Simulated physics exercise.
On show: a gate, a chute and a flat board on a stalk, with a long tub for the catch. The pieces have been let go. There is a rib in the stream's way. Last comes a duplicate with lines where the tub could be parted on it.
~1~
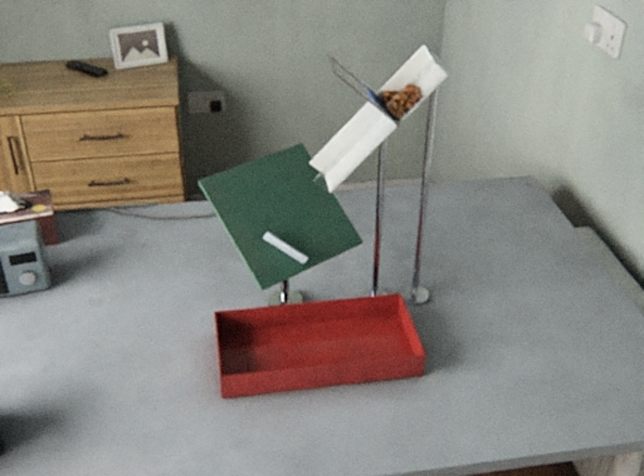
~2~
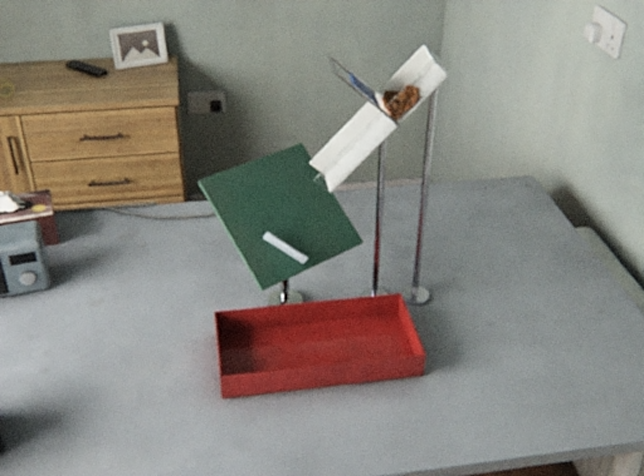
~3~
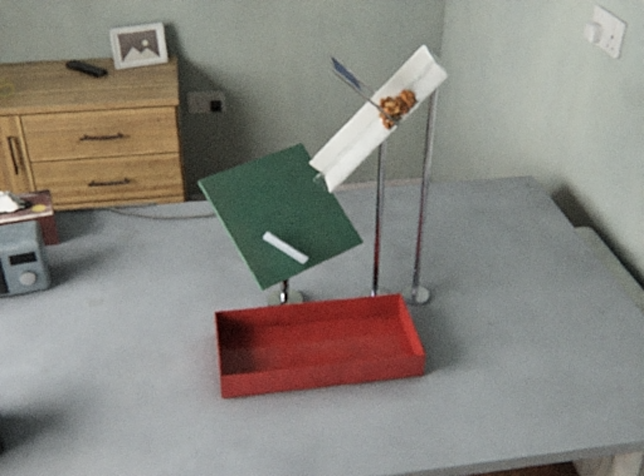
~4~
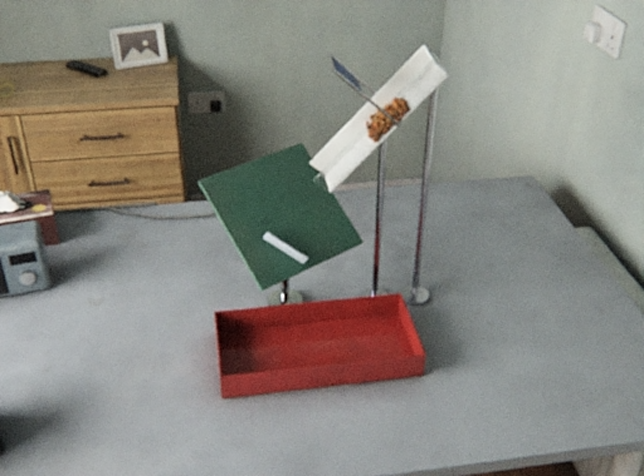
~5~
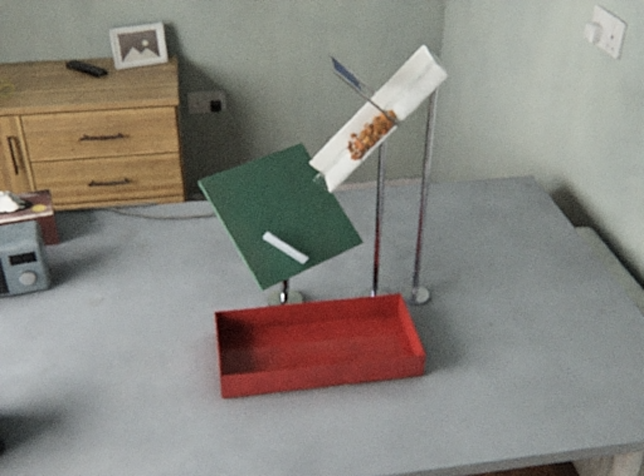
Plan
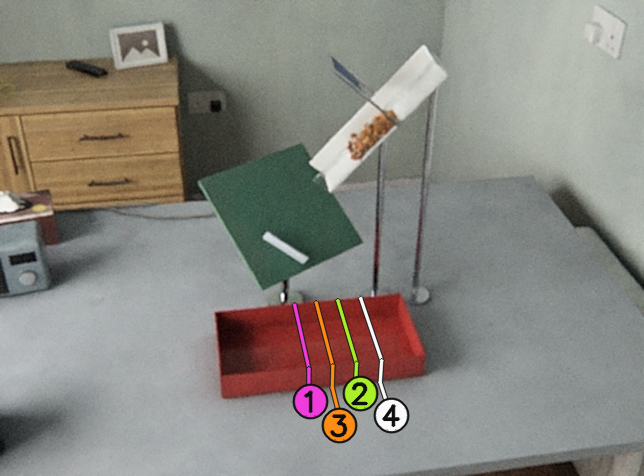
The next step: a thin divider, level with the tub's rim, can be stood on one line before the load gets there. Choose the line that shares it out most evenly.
2 beats the others.
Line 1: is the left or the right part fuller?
Right.
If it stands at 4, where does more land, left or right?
The left side.
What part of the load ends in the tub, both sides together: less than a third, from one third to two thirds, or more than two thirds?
About that: More than two thirds.
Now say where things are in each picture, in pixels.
Load behind the gate near (400, 104), bits of cat kibble; lip of the chute near (328, 184), sloping steeply, in the first frame.
Middle of the board near (283, 212), tilted fairly steeply; middle of its low edge near (315, 265); of its high edge near (252, 161), in the second frame.
Front corners of the tub near (221, 377) and (425, 354), empty; front of the load near (384, 123), in the third frame.
Middle of the load near (382, 121); its front near (370, 137), close to a third of the way to the lip; rib from (267, 232) to (308, 258), in the fourth frame.
Middle of the load near (370, 130); its front near (352, 156), close to two thirds of the way to the lip, in the fifth frame.
On the marked copy, line 1 crosses the front rim at (308, 367); line 2 crosses the front rim at (356, 362); line 3 crosses the front rim at (332, 365); line 4 crosses the front rim at (381, 359).
If 1 is chosen, of what is caught, only a few on the left of the divider, all but a few on the right.
If 2 is chosen, of what is caught, close to half on the left of the divider, close to half on the right.
If 3 is chosen, of what is caught, only a few on the left of the divider, all but a few on the right.
If 4 is chosen, of what is caught, all but a few on the left of the divider, only a few on the right.
